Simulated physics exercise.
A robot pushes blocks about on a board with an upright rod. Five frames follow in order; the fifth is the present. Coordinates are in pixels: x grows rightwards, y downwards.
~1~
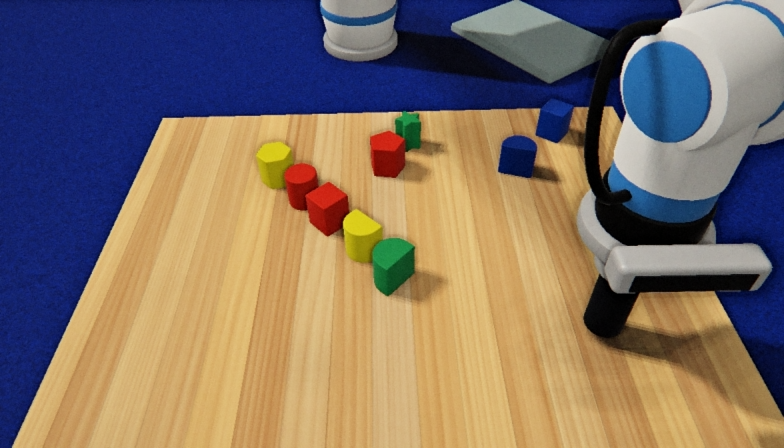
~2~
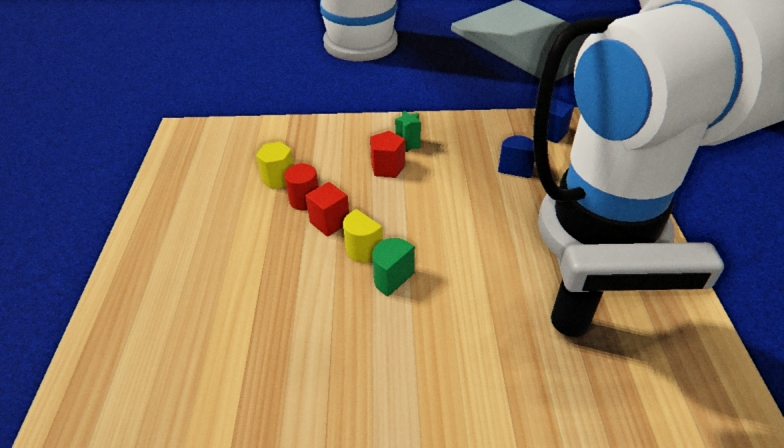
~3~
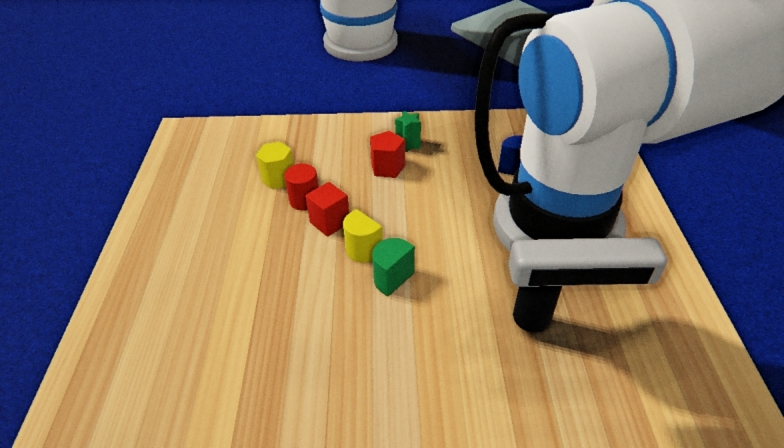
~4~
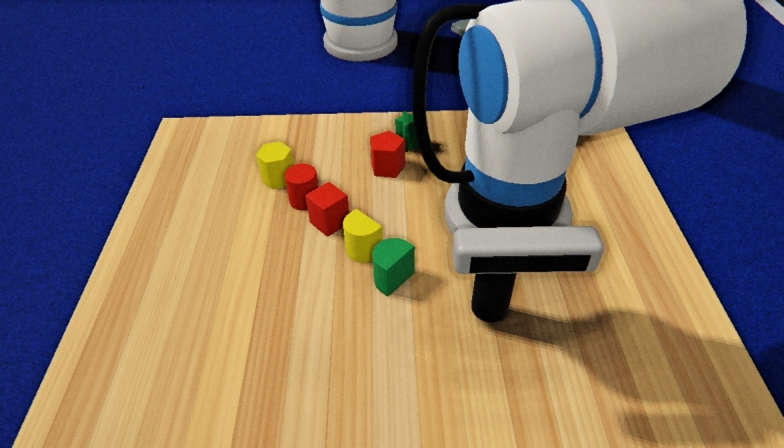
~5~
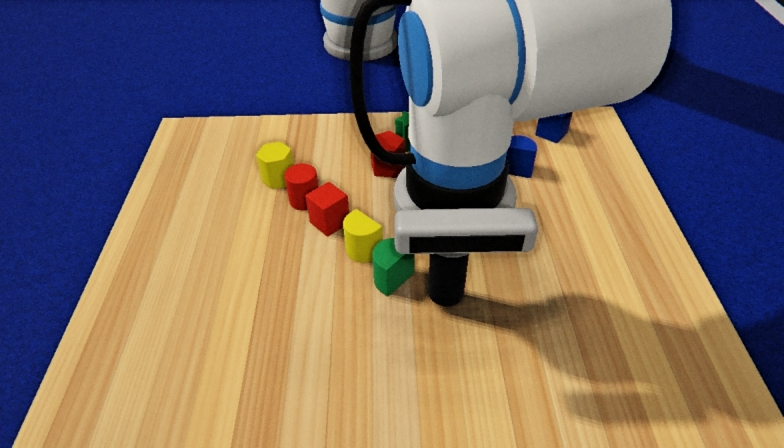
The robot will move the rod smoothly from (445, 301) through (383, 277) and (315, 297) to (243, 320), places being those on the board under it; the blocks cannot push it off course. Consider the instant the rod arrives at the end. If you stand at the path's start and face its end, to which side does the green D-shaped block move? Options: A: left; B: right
Answer: B.
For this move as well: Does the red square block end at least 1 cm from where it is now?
No, it doesn't check out.
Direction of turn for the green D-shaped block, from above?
From above, the turn goes clockwise.
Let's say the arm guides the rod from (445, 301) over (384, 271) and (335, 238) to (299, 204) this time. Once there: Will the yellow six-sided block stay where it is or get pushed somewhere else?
In the end it has been moved.
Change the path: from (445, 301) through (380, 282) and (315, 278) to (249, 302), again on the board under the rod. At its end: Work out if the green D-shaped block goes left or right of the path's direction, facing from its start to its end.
Pushed right.
What follows on the original path. One third of the way, rod (383, 269); yellow D-shaped block (352, 218), turned 25° clockwise; green D-shaped block (351, 245), turned 20° anticlockwise.
Two thirds of the way, rod (312, 289); yellow D-shaped block (351, 218), turned 25° clockwise; green D-shaped block (308, 245), turned 20° clockwise.
At the end, rod (241, 312); red square block unmoved; yellow D-shaped block (351, 218), turned 25° clockwise; green D-shaped block (308, 245), turned 25° clockwise.
